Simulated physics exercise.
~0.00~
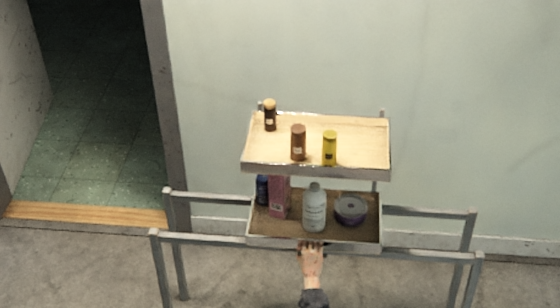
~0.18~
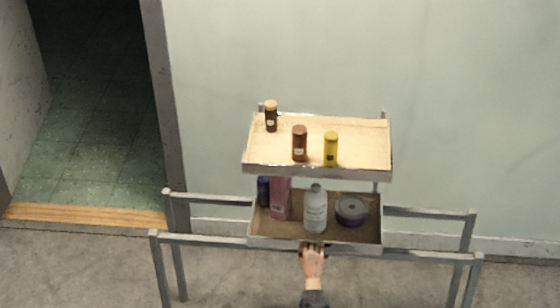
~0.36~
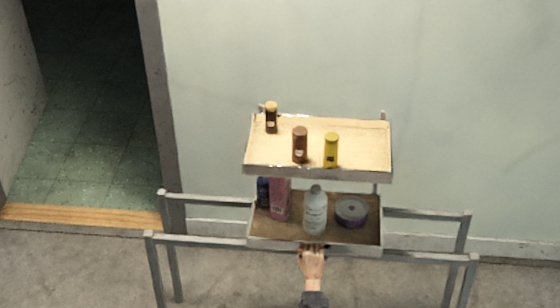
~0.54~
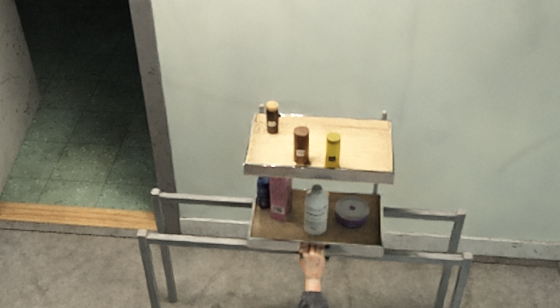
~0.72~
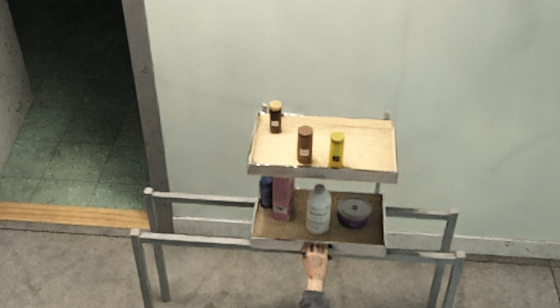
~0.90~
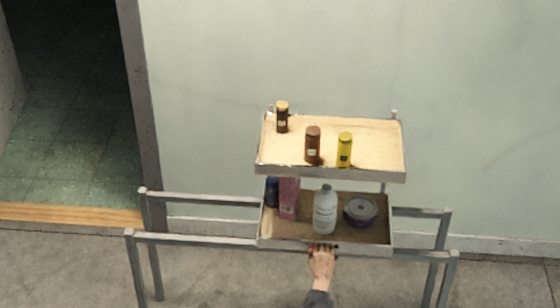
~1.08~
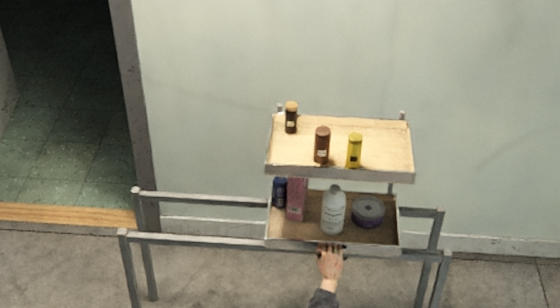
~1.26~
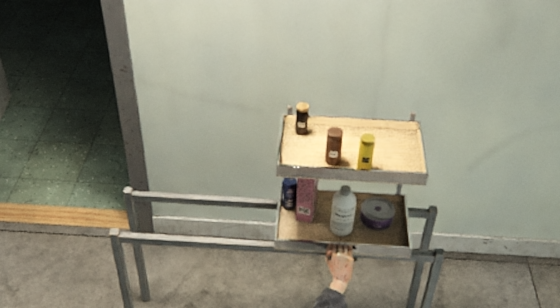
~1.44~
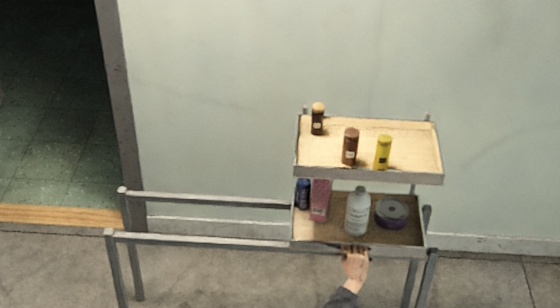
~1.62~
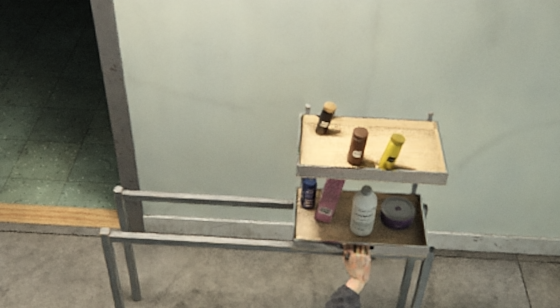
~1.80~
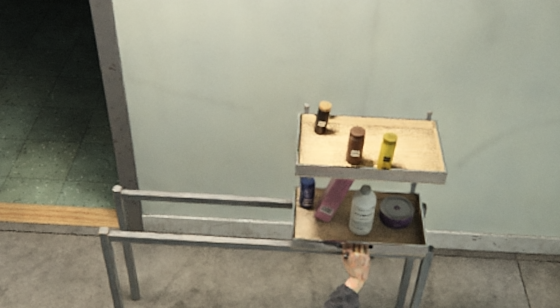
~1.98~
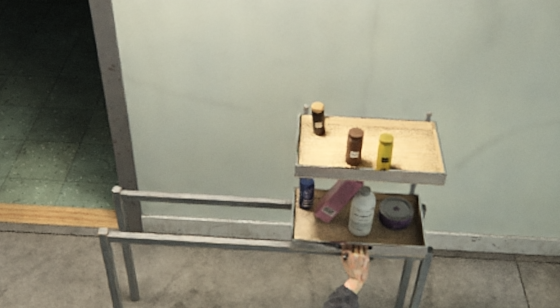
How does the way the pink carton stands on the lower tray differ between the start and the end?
At the start the pink carton stands upright, and by the end it is leaning over to the right.
